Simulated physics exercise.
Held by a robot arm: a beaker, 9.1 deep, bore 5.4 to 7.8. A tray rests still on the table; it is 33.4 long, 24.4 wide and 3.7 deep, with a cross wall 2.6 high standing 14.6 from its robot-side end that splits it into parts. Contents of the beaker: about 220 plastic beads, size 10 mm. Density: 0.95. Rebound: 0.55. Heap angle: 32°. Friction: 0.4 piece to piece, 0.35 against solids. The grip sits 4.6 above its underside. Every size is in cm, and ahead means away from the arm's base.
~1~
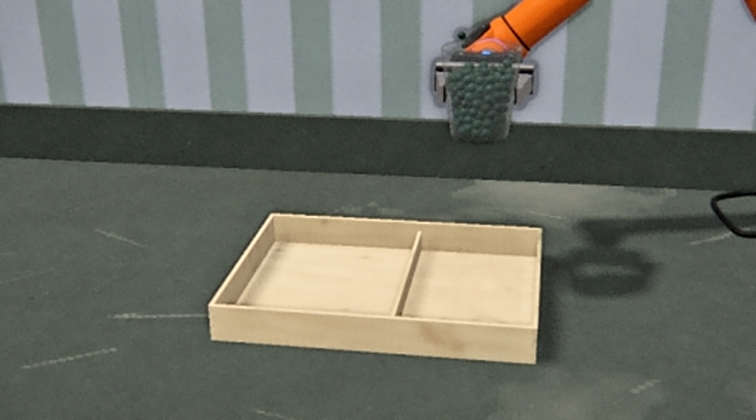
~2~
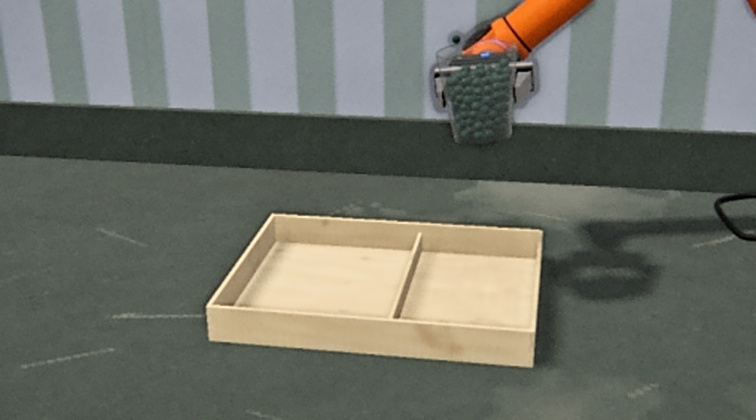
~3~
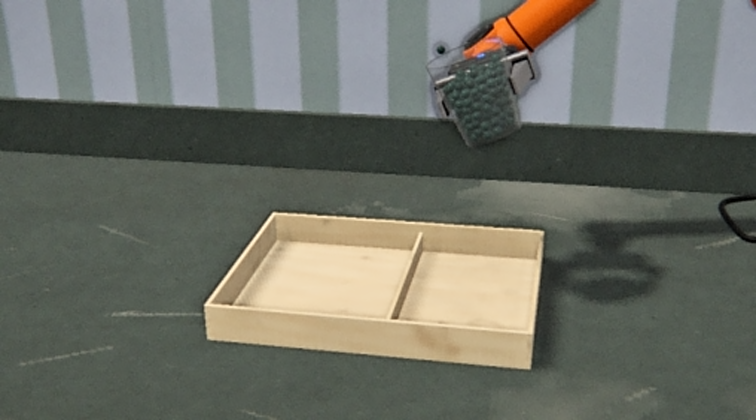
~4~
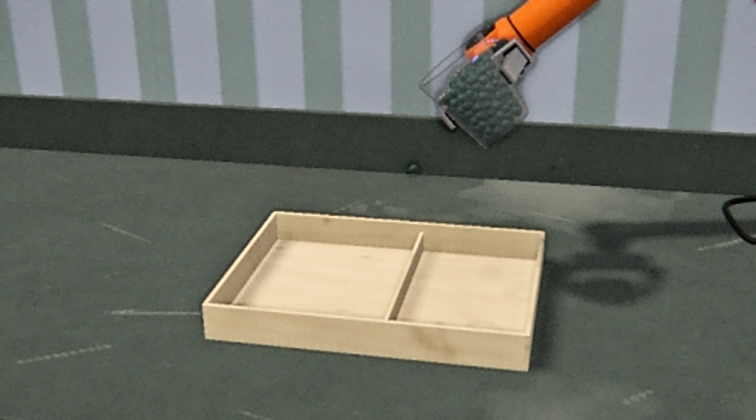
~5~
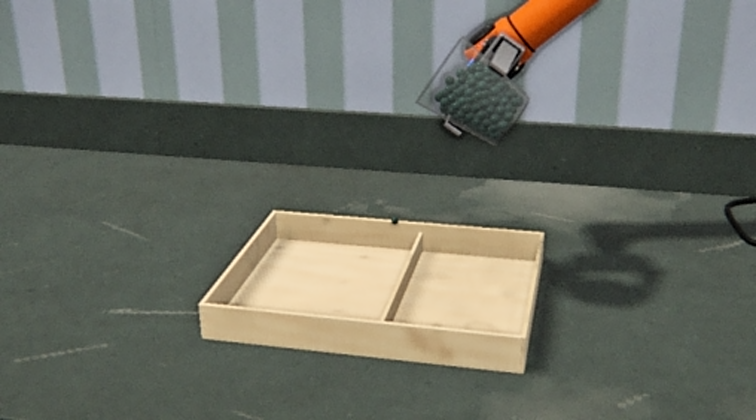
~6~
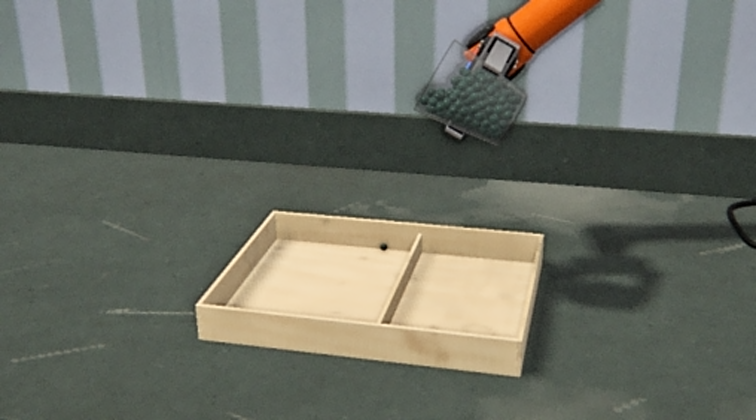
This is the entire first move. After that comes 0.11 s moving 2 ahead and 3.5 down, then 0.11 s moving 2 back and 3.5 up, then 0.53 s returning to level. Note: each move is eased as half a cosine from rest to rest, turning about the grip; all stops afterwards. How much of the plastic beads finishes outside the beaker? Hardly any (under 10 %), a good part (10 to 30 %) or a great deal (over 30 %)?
Hardly any.
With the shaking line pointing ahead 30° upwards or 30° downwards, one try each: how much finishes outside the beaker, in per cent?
You'd get some 45 per cent with the first setting and some 15 per cent with the second.
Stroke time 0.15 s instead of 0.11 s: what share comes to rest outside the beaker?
Around 0 percent.
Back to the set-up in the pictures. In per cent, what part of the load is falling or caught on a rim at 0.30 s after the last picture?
Roughly 1 per cent.
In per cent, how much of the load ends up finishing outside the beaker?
I'd put it near 5 per cent.
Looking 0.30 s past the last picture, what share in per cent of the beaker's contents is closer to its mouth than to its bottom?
Around 45 per cent of it.
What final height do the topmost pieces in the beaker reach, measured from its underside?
Around 8.5 centimetres above the underside.
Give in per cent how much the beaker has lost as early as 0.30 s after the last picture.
About 0 in a hundred parts are out by then.
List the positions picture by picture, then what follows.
In the first frame, beaker middle at (480, 93), level; upper third of the load around (482, 79), from x 450 to 510, top at y 35; 217 in the beaker.
In the second frame, beaker middle at (480, 95), tilted 6° forward; upper third of the load around (481, 81), from x 450 to 505, top at y 40.
In the third frame, beaker middle at (480, 96), tilted 21° forward; upper third of the load around (481, 81), from x 440 to 510, top at y 50; 216 in the beaker, 1 in flight or on a rim.
In the fourth frame, beaker middle at (479, 96), tilted 41° forward; upper third of the load around (480, 82), from x 415 to 520, top at y 60; 216 in the beaker, 1 in flight or on a rim.
In the fifth frame, beaker middle at (477, 97), tilted 56° forward; upper third of the load around (477, 84), from x 395 to 520, top at y 65; 216 in the beaker, 1 in the far-side part.
In the sixth frame, beaker middle at (475, 98), tilted 62° forward; upper third of the load around (478, 88), from x 385 to 515, top at y 70; 216 in the beaker, 1 in the far-side part.
Then, 0.30 s later, tilted 59° forward, highest piece 26 above the table; 213 in the beaker, 1 in the far-side part, 3 in flight or on a rim.
Then, 0.60 s later, tilted 11° forward, highest piece 28 above the table; 211 in the beaker, 3 in the far-side part, 2 in the robot-side part, 1 in flight or on a rim.
Then, 0.95 s later, level, highest piece 28 above the table; 211 in the beaker, 4 in the far-side part, 2 in the robot-side part.
Then, 2.00 s later, level, highest piece 28 above the table; 211 in the beaker, 4 in the far-side part, 2 in the robot-side part.
At rest, 211 in the beaker, 4 in the far-side part, 2 in the robot-side part. That is 3 % outside the beaker.
